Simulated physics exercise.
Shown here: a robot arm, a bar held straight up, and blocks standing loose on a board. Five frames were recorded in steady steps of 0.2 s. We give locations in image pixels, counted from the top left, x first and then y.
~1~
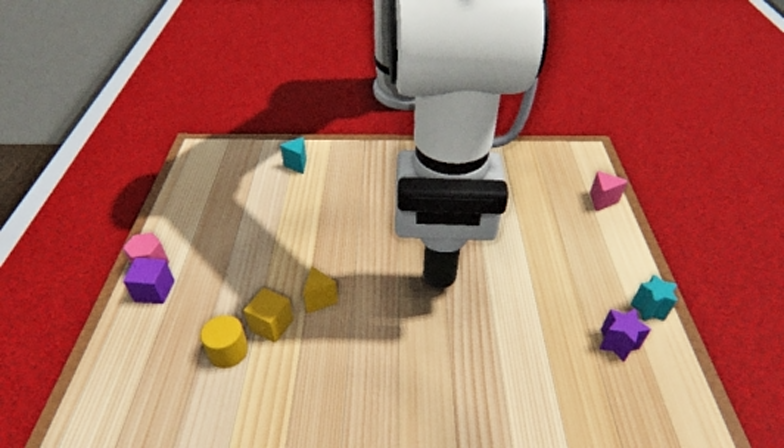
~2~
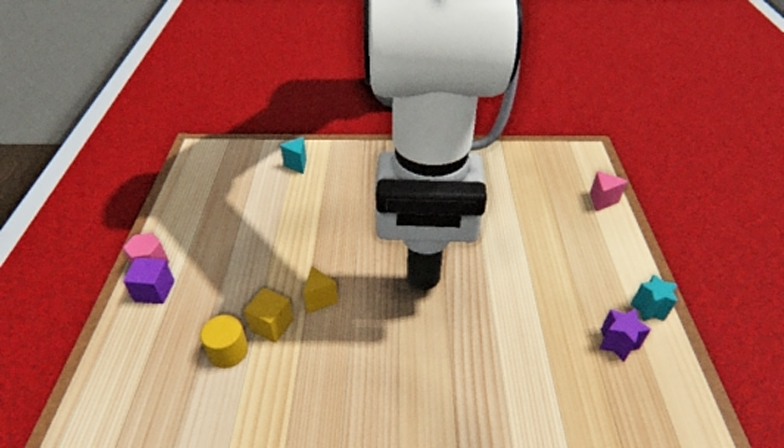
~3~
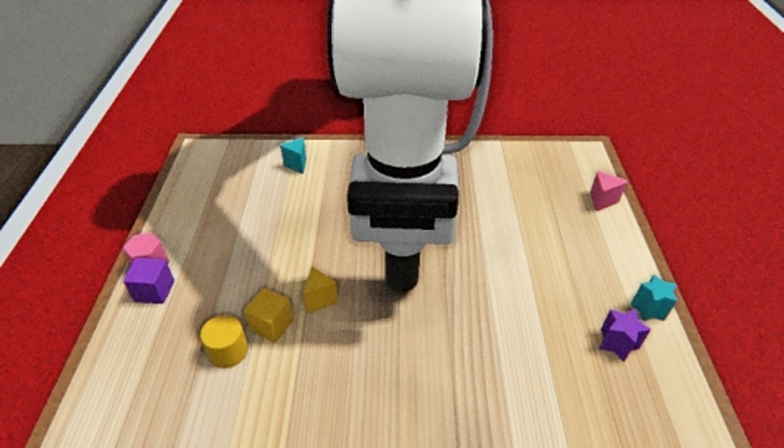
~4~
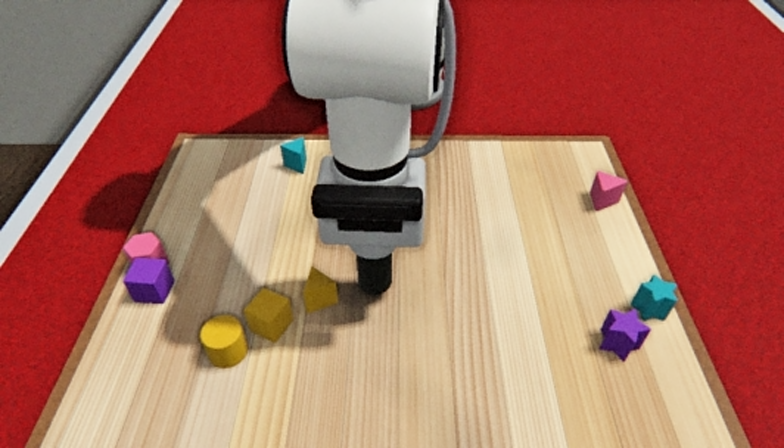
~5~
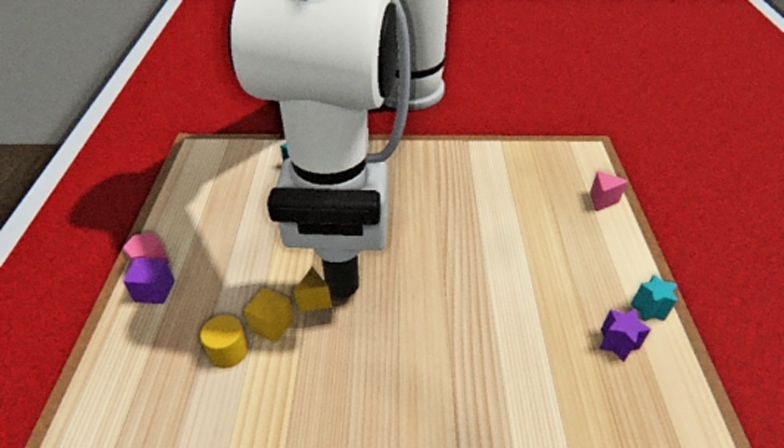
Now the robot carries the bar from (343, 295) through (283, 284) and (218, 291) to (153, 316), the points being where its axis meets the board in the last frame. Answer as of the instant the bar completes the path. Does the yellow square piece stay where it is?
Short answer: No.
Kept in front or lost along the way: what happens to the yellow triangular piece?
Slid off.
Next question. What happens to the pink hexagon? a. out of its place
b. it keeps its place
It's b.
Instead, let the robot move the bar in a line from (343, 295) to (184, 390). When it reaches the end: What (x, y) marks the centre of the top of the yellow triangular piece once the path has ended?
I'd expect the centre of its top face to be at (258, 292).
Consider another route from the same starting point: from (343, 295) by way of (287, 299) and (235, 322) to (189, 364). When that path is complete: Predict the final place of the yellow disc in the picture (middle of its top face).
In the picture, it is at (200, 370).
The first path, step by step. One third of the way, bar at (280, 275); yellow square piece at (258, 311); yellow triangular piece at (278, 286), turned 50° anticlockwise.
Two thirds of the way, bar at (214, 282); yellow square piece at (258, 311); yellow triangular piece at (278, 286), turned 50° anticlockwise.
At the end, bar at (148, 307); pink hexagon not moved; purple square piece at (131, 272), turned 40° clockwise; yellow square piece at (258, 311); yellow triangular piece at (278, 286), turned 50° anticlockwise.
